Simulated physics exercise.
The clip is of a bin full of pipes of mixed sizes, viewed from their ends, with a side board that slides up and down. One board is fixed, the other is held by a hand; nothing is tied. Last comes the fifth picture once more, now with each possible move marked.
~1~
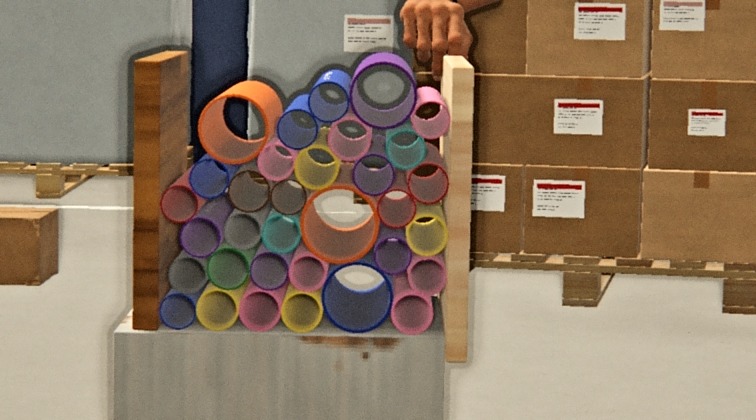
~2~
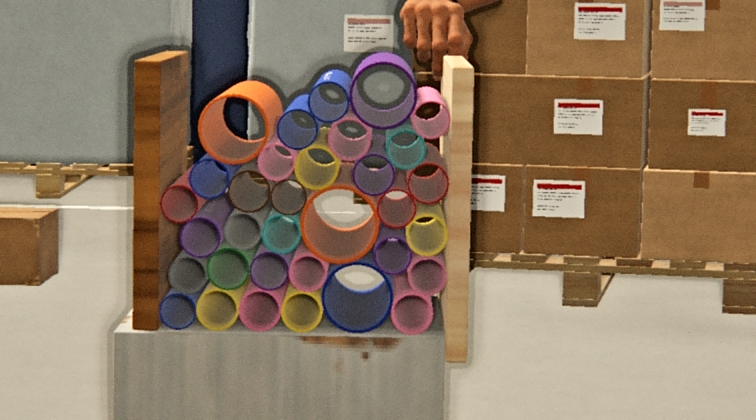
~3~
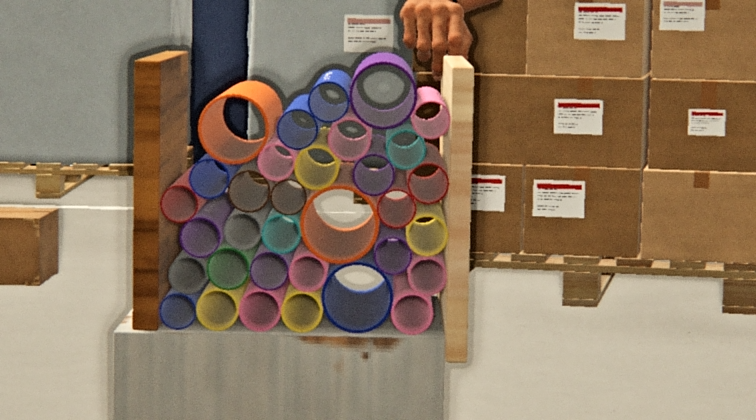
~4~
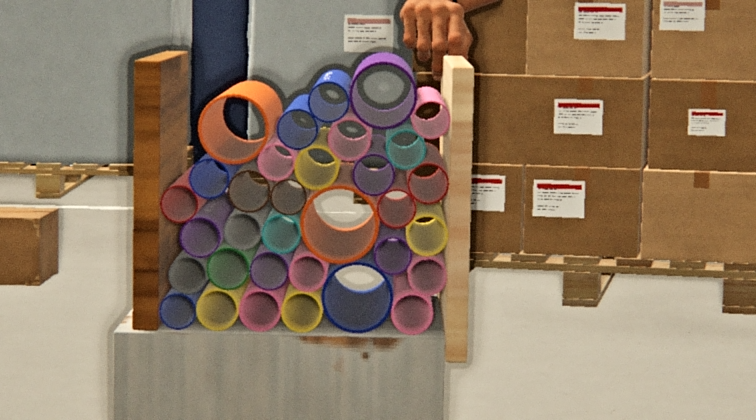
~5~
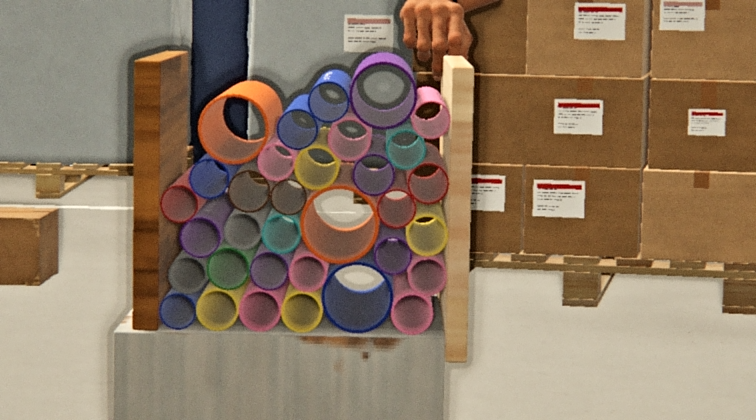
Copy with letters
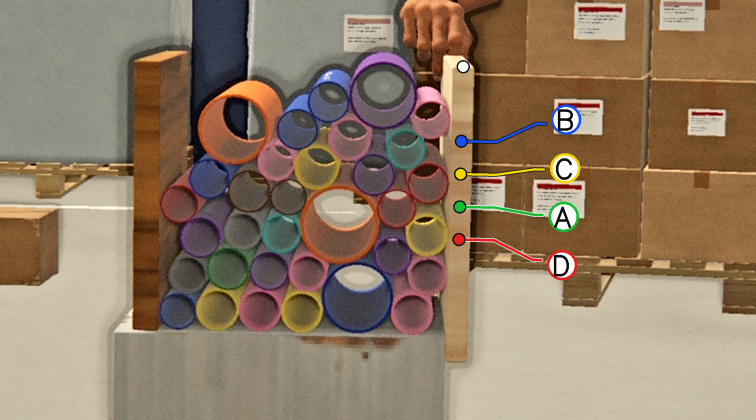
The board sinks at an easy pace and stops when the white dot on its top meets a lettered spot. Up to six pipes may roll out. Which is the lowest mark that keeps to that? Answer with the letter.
Stop at D.
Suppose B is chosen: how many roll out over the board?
It comes to none.
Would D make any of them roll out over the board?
Yes.
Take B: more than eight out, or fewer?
It loses fewer than eight.
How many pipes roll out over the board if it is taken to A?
At A the number is one.
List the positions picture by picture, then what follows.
A blue pipe (178, 311); a pink pipe (412, 314); an orange pipe (340, 224), in the first frame.
An orange pipe (340, 224); a turquoise pipe (281, 234), in the second frame.
A brown pipe (289, 197); a pink pipe (431, 119), in the third frame.
A purple pipe (383, 95); side board (454, 196), in the fourth frame.
A blue pipe (178, 311); a pink pipe (412, 314); an orange pipe (340, 224), in the fifth frame.
On the marked copy, A at (460, 207); B at (462, 142); C at (461, 174); D at (459, 239); the white dot at (463, 67).
With D. Early on, top of the board (450, 145).
Further on, top of the board (448, 234).
At the end, top of the board (448, 238), four out over the board.
As for the rest, A one out over the board; B none out over the board; C none out over the board.
